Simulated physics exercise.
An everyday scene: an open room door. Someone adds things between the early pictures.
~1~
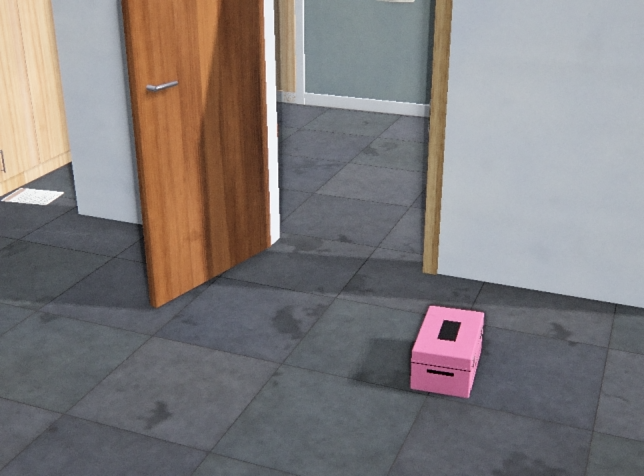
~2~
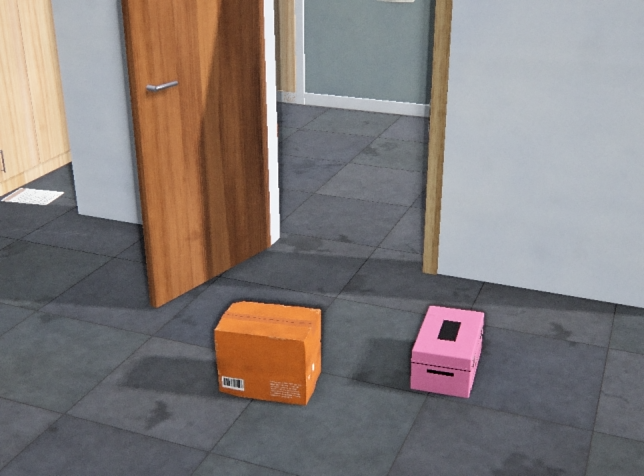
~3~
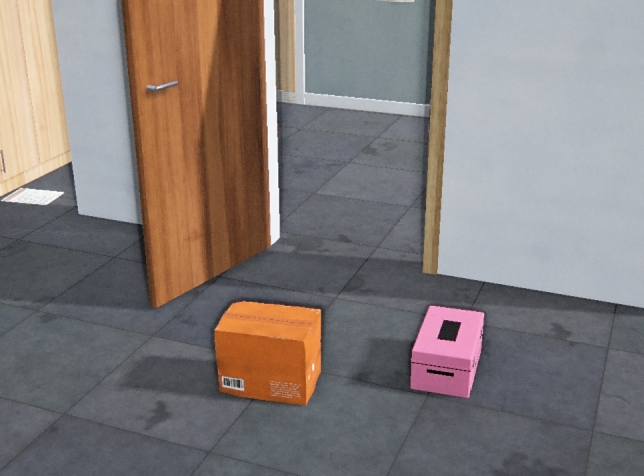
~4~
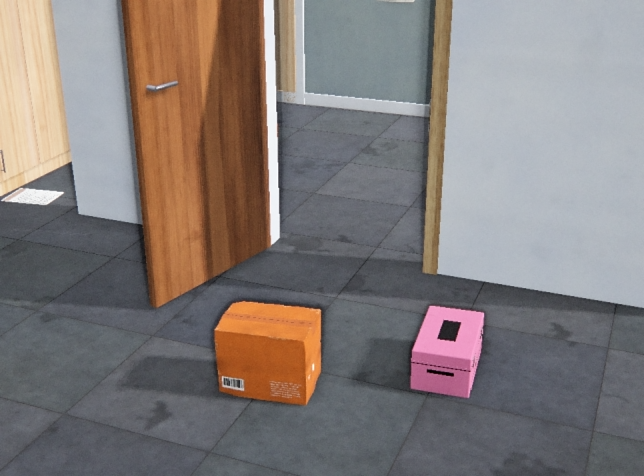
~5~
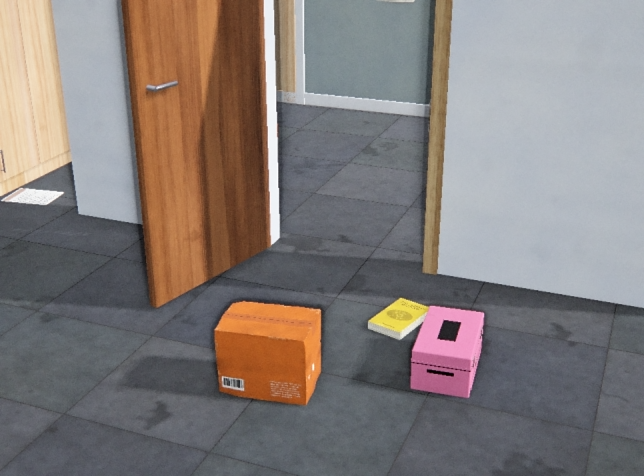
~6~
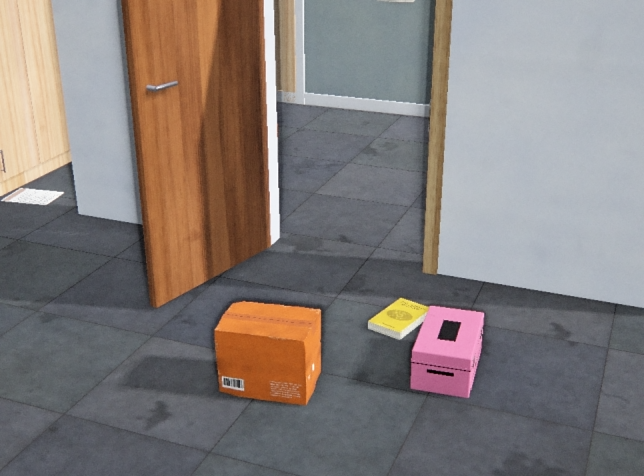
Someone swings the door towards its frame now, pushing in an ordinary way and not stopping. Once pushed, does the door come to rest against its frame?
Yes, it does.
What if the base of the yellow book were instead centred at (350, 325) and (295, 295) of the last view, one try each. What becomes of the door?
Try one: The door swings to; try two: It swings to.
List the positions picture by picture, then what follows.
Door wide open and still; pink toolbox (448, 350), in the first picture.
Door wide open and still; pink toolbox (448, 350); orange box (270, 352), in the second picture.
Door wide open and still; pink toolbox (448, 350); orange box (270, 352), in the third picture.
Door wide open and still; pink toolbox (448, 350); orange box (270, 352), in the fourth picture.
Door wide open and still; pink toolbox (448, 350); orange box (270, 352), in the fifth picture.
Door wide open and still; yellow book (400, 318); pink toolbox (448, 350), in the sixth picture.
Then, 0.70 s later than the last frame, door 87° open.
Then, 1.30 s later than the last frame, door 59° open.
Then, 1.80 s later than the last frame, door 35° open.
Then, 2.30 s later than the last frame, door 10° open.
When it is over, door 0° open; all 3 as before. End places, in pixels of the last picture, yellow book near (400, 318).
